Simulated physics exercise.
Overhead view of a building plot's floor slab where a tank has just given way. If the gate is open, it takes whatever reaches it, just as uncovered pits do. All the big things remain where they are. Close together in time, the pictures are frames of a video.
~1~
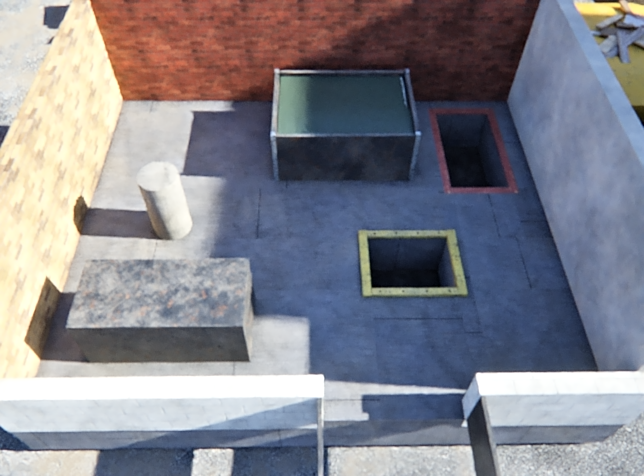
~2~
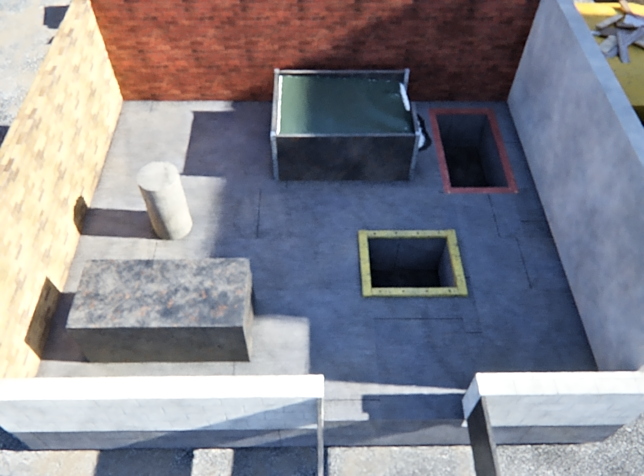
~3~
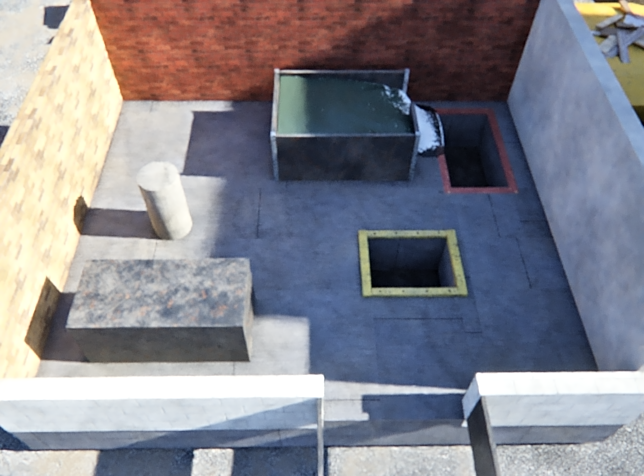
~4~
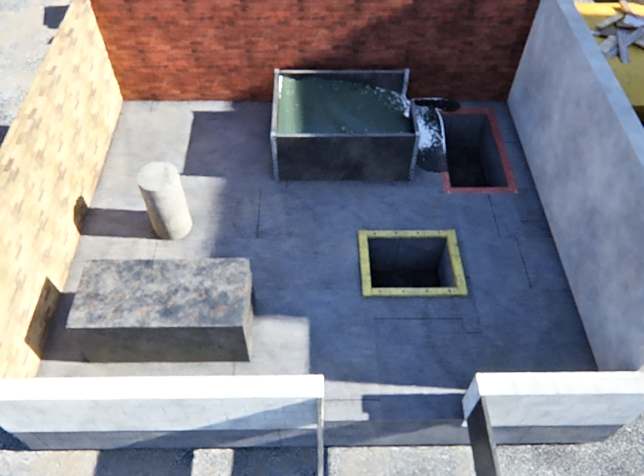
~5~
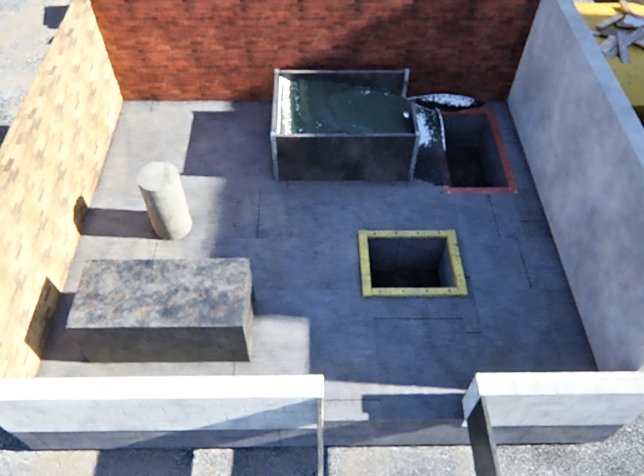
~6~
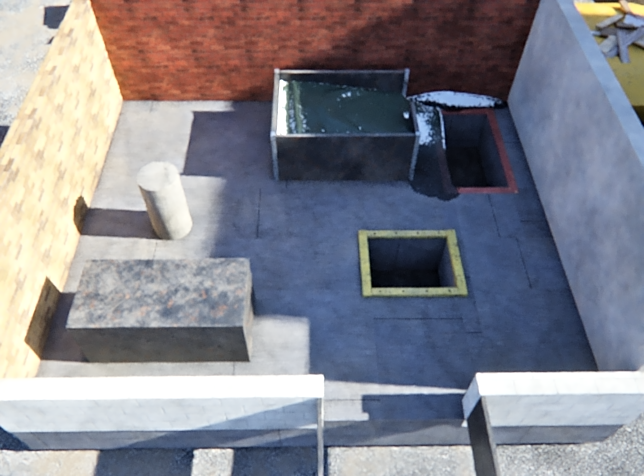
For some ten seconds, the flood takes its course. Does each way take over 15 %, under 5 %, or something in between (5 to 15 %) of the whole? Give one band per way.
Result: The gate is going to swallow a share short of five per cent, the yellow pit is going to swallow a share short of five per cent, the red pit is going to swallow a share past fifteen per cent.
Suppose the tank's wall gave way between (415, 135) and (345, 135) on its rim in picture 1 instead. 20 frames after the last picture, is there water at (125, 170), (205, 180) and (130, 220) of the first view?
The first would be still unwetted, the second still unwetted and the third still unwetted.
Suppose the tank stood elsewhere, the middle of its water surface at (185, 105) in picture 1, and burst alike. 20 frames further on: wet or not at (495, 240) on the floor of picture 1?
Location check: Waterlogged.
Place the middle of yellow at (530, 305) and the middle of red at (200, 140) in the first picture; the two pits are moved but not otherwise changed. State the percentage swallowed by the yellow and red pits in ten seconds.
Yellow 35 %; red 8 %.
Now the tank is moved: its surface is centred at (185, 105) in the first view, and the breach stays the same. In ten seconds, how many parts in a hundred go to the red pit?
Share in the red pit - 65 %.
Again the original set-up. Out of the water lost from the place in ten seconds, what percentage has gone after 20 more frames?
Near 65 in a hundred.
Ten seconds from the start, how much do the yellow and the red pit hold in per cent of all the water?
I'd put them at roughly 0 and 82 per cent respectively.
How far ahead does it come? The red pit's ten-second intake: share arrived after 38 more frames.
Some 85 per cent.
A moment on, water covers 5 % of the floor; the gate 0 %, the yellow pit 0 %, the red pit 24 %.
Next, water covers 10 % of the floor; the gate 0 %, the yellow pit 0 %, the red pit 38 %.
Then, water covers 15 % of the floor; the gate 0 %, the yellow pit 0 %, the red pit 53 %.
Later, water covers 15 % of the floor; the gate 0 %, the yellow pit 0 %, the red pit 70 %.
In the end, water covers 15 % of the floor; the gate 0 %, the yellow pit 0 %, the red pit 81 %.
